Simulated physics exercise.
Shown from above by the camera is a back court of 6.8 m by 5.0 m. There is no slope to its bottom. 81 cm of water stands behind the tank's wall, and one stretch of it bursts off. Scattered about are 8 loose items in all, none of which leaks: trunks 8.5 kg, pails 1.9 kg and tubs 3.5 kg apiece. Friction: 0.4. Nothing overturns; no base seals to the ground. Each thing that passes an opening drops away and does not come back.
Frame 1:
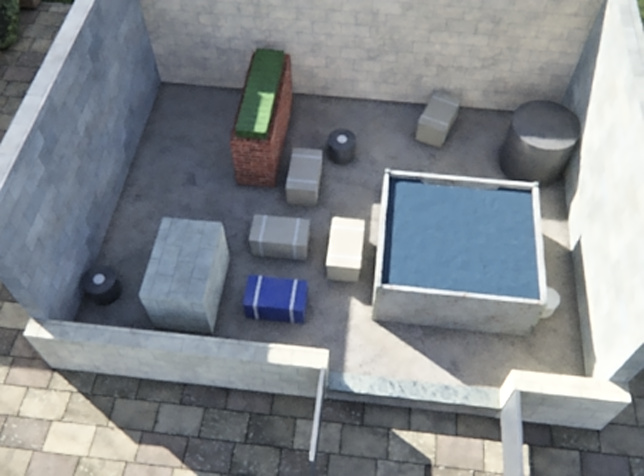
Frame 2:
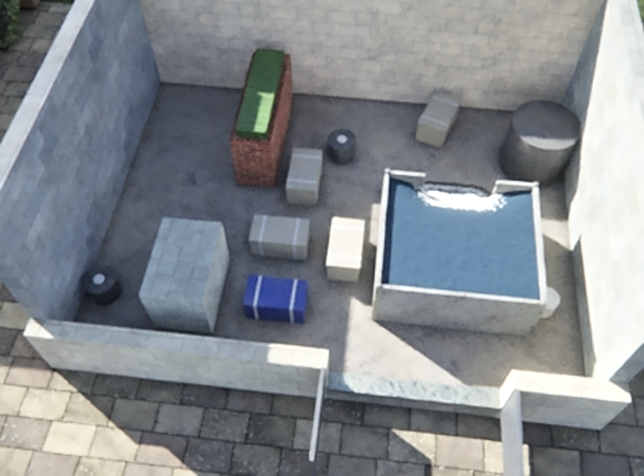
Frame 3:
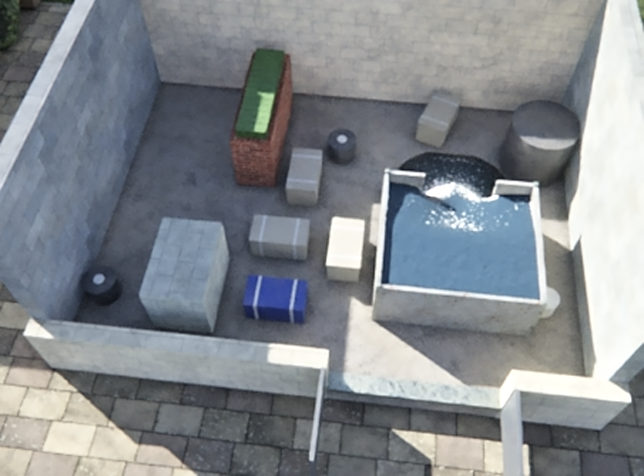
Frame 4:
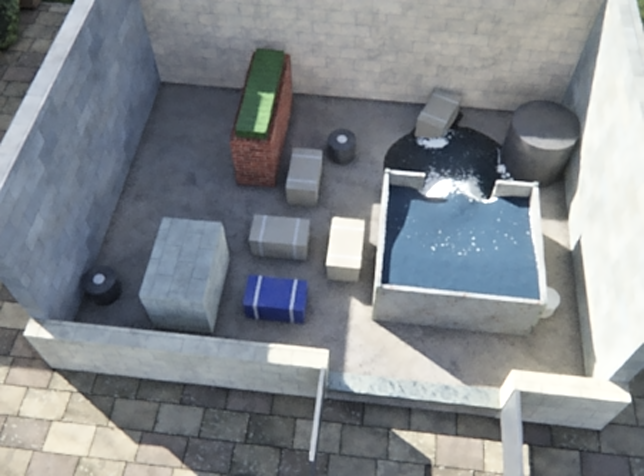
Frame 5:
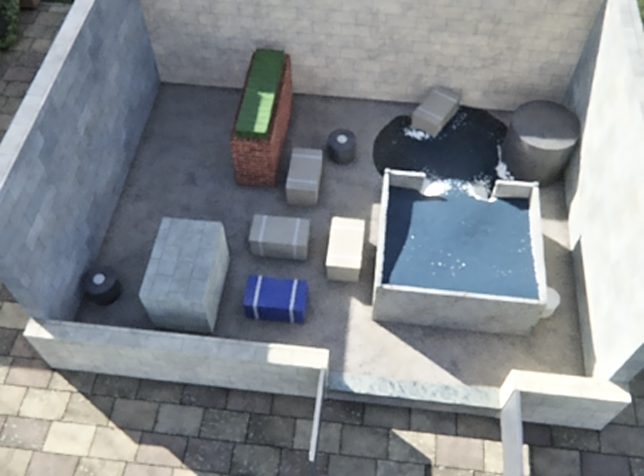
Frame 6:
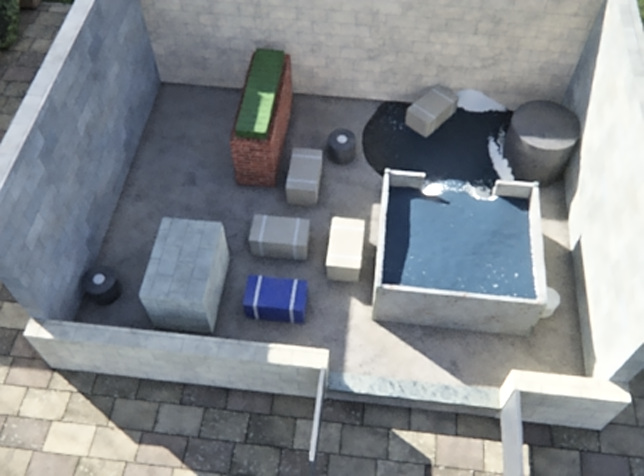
Water pouring through a gap in a raised tank's back wall, spreading dark across a walled courtyard floor and nudging a grey box.
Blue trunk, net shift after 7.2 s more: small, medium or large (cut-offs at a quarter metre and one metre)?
Medium.
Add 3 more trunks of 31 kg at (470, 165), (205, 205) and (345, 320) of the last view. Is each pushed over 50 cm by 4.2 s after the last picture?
So that's beyond the threshold, within the threshold and within the threshold, in that sequence.
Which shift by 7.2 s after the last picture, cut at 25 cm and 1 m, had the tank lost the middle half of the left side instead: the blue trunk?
With that failure, the blue trunk lands a long way off.
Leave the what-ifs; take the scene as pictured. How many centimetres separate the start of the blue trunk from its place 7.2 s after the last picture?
Distance: Near 80 cm.
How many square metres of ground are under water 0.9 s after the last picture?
About 11.5 m2.
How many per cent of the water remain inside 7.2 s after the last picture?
Remaining: Approx. 92 per cent.
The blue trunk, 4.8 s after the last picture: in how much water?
15 cm, roughly.
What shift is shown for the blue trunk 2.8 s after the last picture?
About 30 cm by then.
Then, 0.9 s after the last picture the blue trunk is near (275, 292), 0.0 m from its start, aground; 0 of 8 are out; 1 afloat.
Then, 2.8 s after the last picture the blue trunk is near (273, 314), 0.3 m from its start, aground; 0 of 8 are out; 3 afloat.
Then, 4.8 s after the last picture the blue trunk is near (270, 331), 0.6 m from its start, afloat; 0 of 8 are out; 8 afloat.
Then, 7.2 s after the last picture the blue trunk is near (237, 328), 0.7 m from its start, afloat; 1 of 8 are out; 7 afloat.
